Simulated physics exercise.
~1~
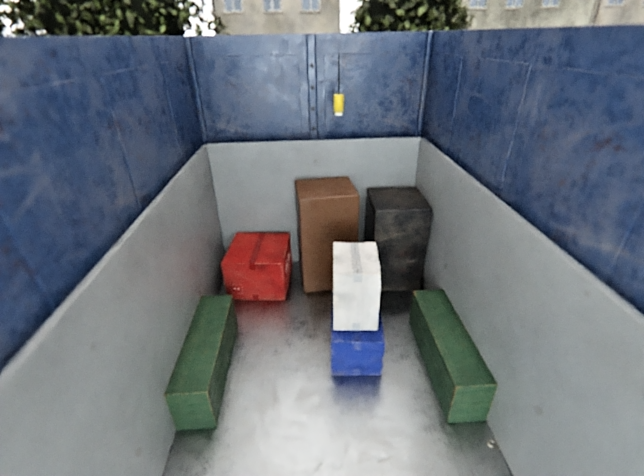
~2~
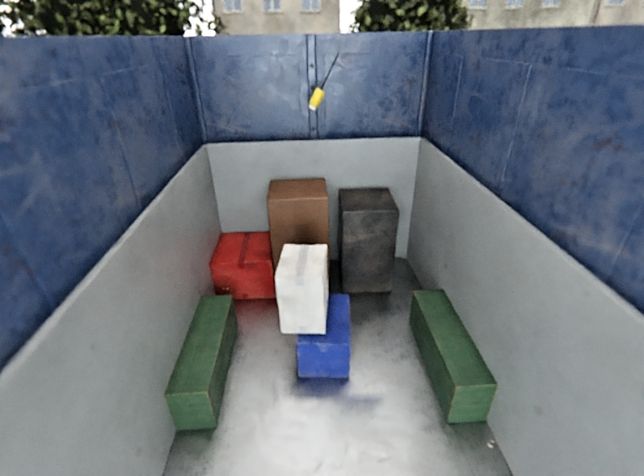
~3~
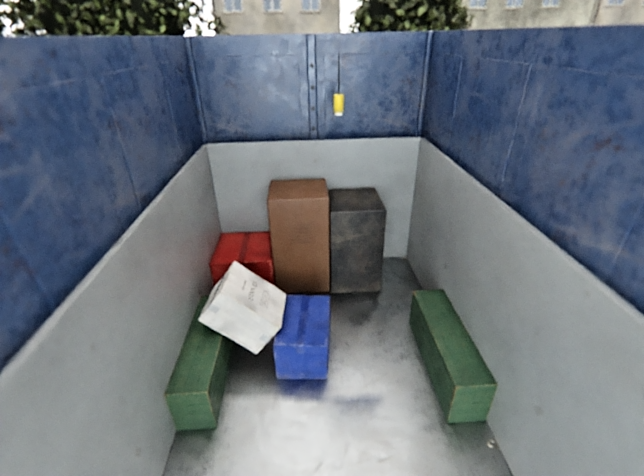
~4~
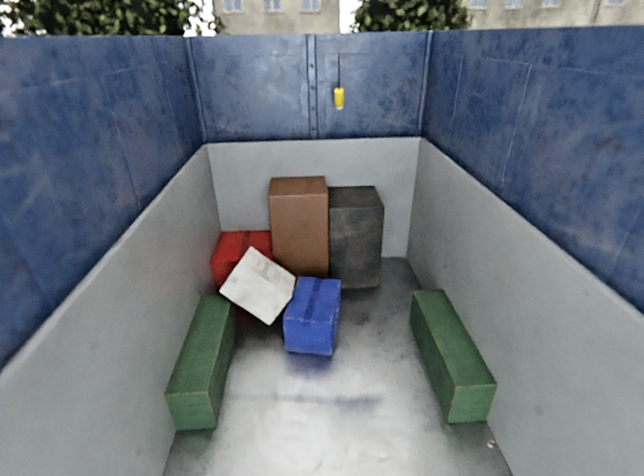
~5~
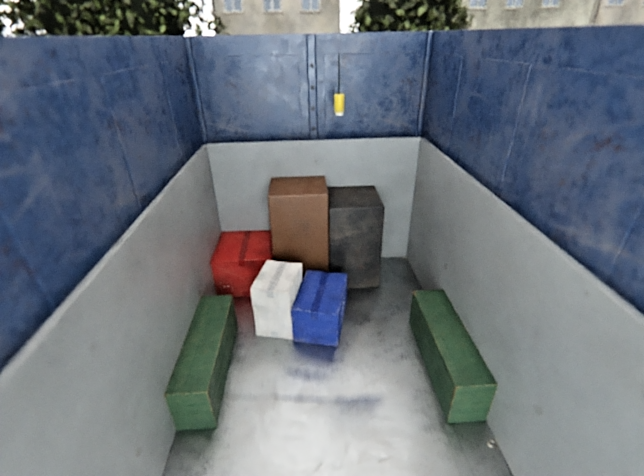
The tall boxes slide left, and the white box tips off the sliding blue one.
